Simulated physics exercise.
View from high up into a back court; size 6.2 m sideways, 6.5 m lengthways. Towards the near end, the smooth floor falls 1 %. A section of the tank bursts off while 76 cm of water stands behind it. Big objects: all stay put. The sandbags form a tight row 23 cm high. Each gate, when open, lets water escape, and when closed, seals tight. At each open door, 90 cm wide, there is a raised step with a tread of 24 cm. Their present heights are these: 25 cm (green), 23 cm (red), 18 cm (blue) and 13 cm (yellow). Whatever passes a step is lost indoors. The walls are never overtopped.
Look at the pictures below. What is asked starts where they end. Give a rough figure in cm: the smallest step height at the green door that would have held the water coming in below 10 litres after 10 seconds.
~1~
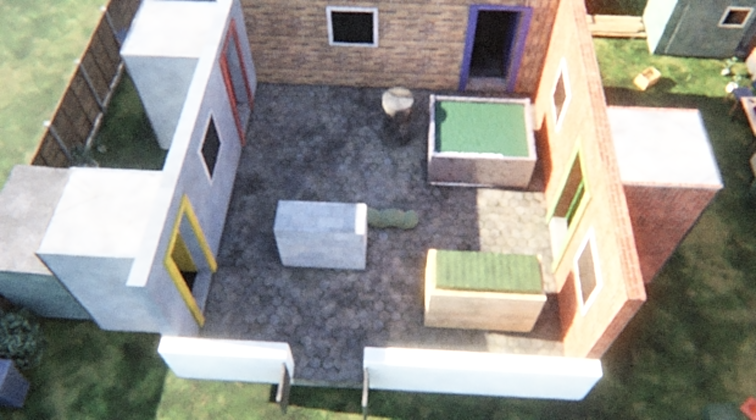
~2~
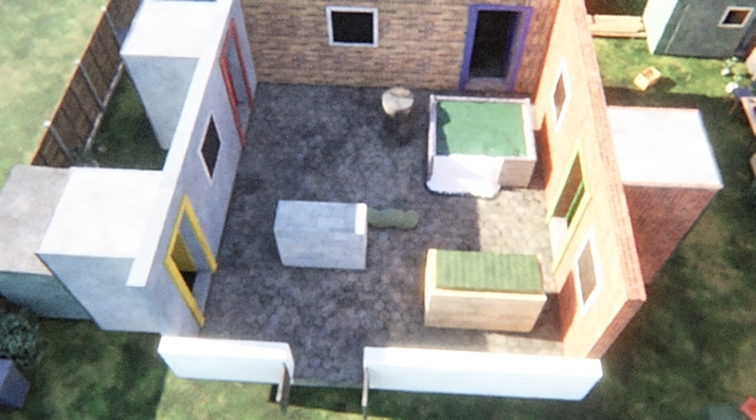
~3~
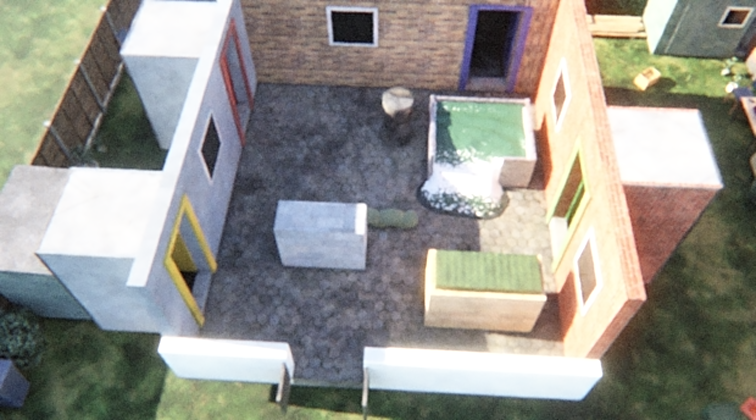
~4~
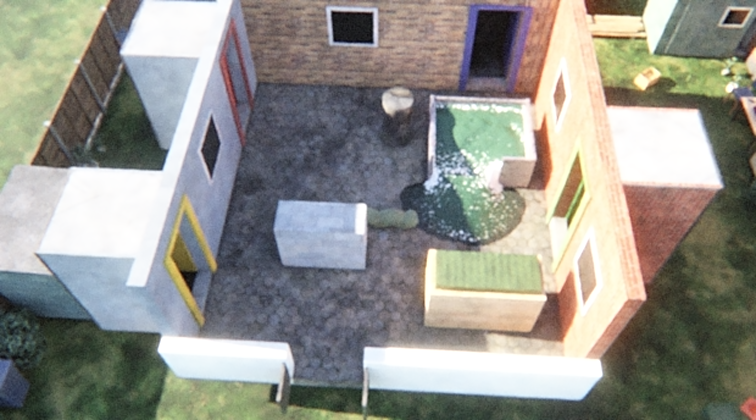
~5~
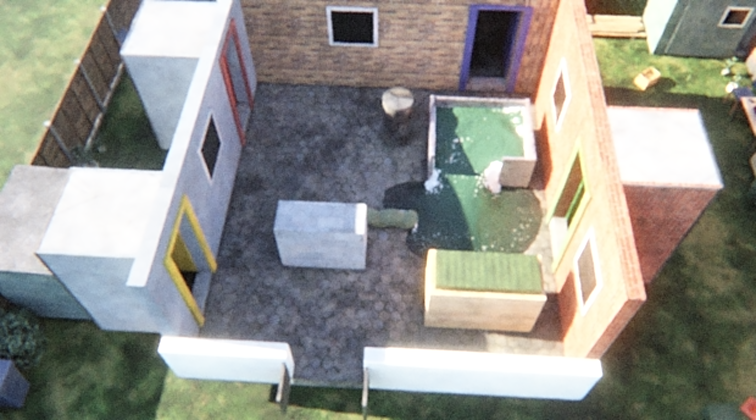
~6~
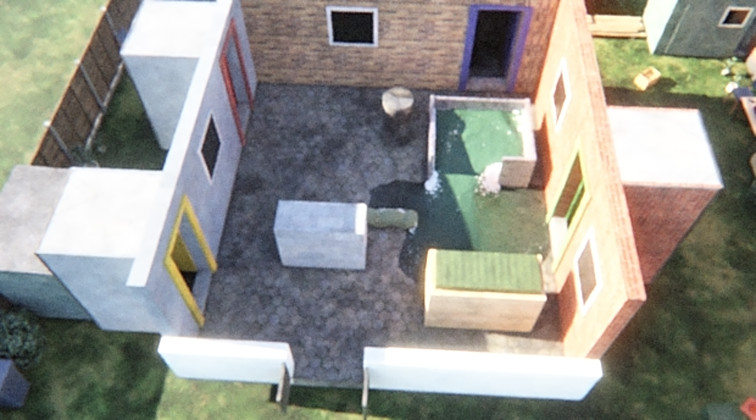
15 cm.
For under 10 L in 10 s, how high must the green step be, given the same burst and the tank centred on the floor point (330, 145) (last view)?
Minimum: Approx. 9.0 cm.
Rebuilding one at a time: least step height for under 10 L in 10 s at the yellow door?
Yellow door - some 9.0 centimetres.
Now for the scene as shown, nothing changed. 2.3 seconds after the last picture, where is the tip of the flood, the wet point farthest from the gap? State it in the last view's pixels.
Around (194, 358).
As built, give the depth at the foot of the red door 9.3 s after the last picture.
About 4.0 cm.
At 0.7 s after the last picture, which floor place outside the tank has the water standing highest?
Around (453, 284).
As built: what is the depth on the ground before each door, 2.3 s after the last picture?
In cm - green: 14, red: 0, blue: 0, yellow: 6.
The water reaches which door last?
I'd say the blue one.
Then, 0.7 s after the last picture water covers 25 % of the floor, deepest (42 cm) near (453, 284); 8 cm at the green door, 0 litres in over its 25 cm step.
Then, 2.3 s after the last picture water covers 55 % of the floor, deepest (27 cm) near (204, 359); 14 cm at the green door, 0 litres in over its 25 cm step.
Then, 9.3 s after the last picture water covers 95 % of the floor, deepest (8 cm) near (247, 361); 4 cm at the green door, 0 litres in over its 25 cm step.
At the green door as built, the water peaked near 15 cm, 1.5 s after the last picture.
Run again over the same 10 s with other heights there, 15 litres in over 13.5 cm, 3 litres over 18.5 cm. The limit of 10 litres is kept from about 15 cm up.
